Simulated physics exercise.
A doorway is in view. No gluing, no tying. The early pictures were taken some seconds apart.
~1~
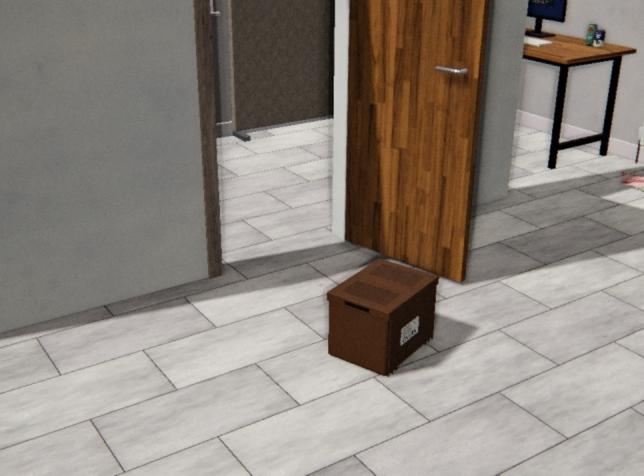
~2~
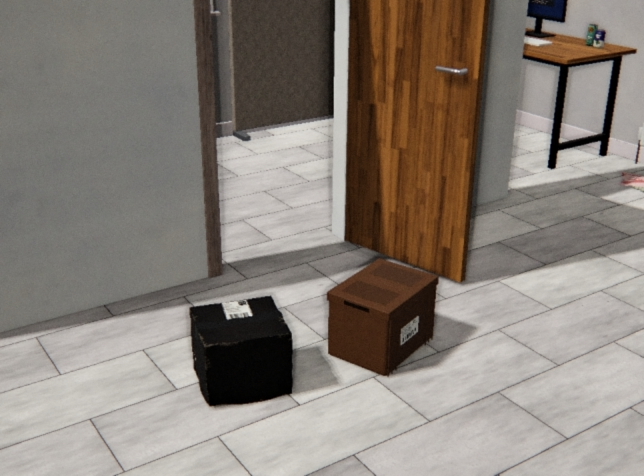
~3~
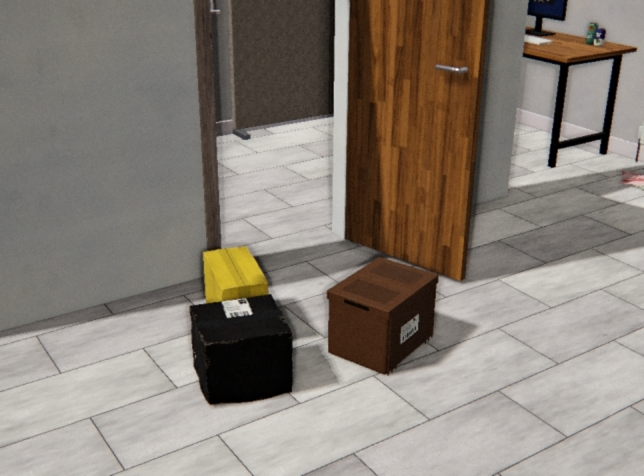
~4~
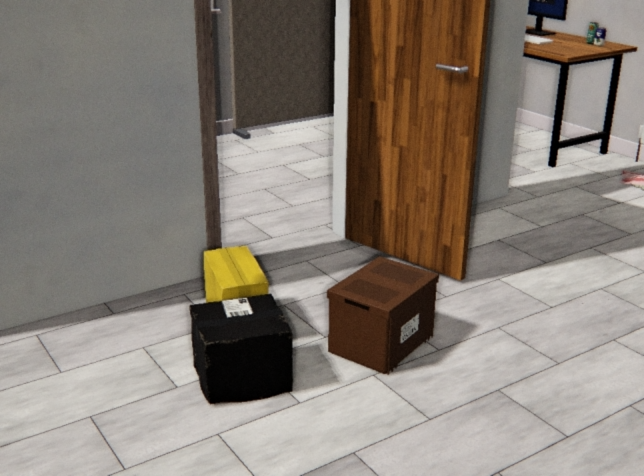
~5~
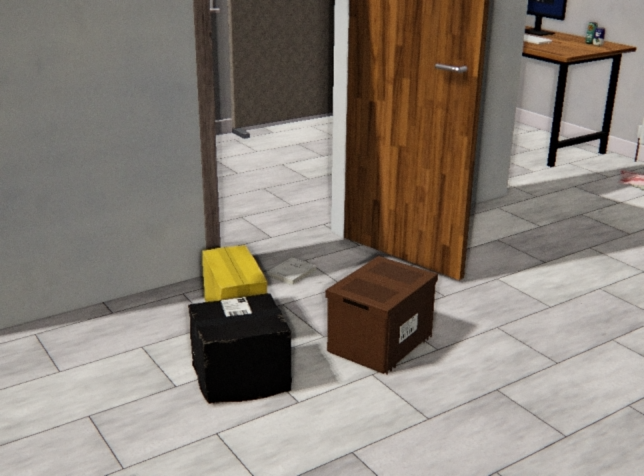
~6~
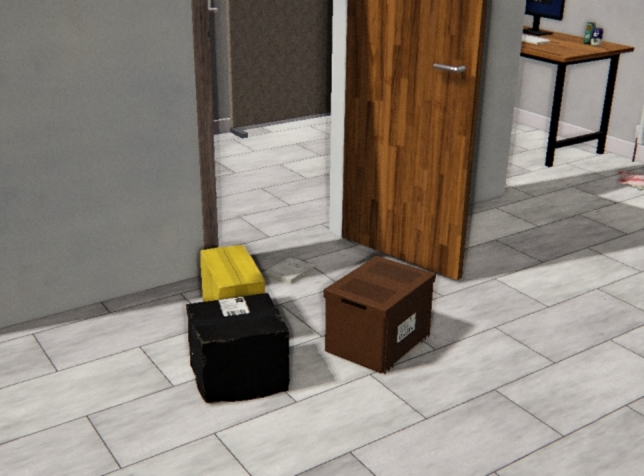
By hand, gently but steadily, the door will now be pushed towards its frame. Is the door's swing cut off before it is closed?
No, the door's path stays clear.
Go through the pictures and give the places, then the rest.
Door wide open and still, in the first frame.
Door wide open and still; black box (241, 351), in the second frame.
Door wide open and still; brown tote (383, 314); yellow box (236, 298), in the third frame.
Door wide open and still; black box (241, 349); brown tote (383, 314), in the fourth frame.
Door wide open and still; yellow box (235, 297); black box (240, 349), in the fifth frame.
Door wide open and still; white book (290, 271); brown tote (379, 313), in the sixth frame.
Then, 1.00 s after the last picture, open by 52°.
Then, 1.50 s after the last picture, open by 12°; white book slid about its own width near (259, 262).
At rest, open by 0°; moved from the start, white book; the other 3 in place. Seen from the same camera at the end, white book near (241, 250).
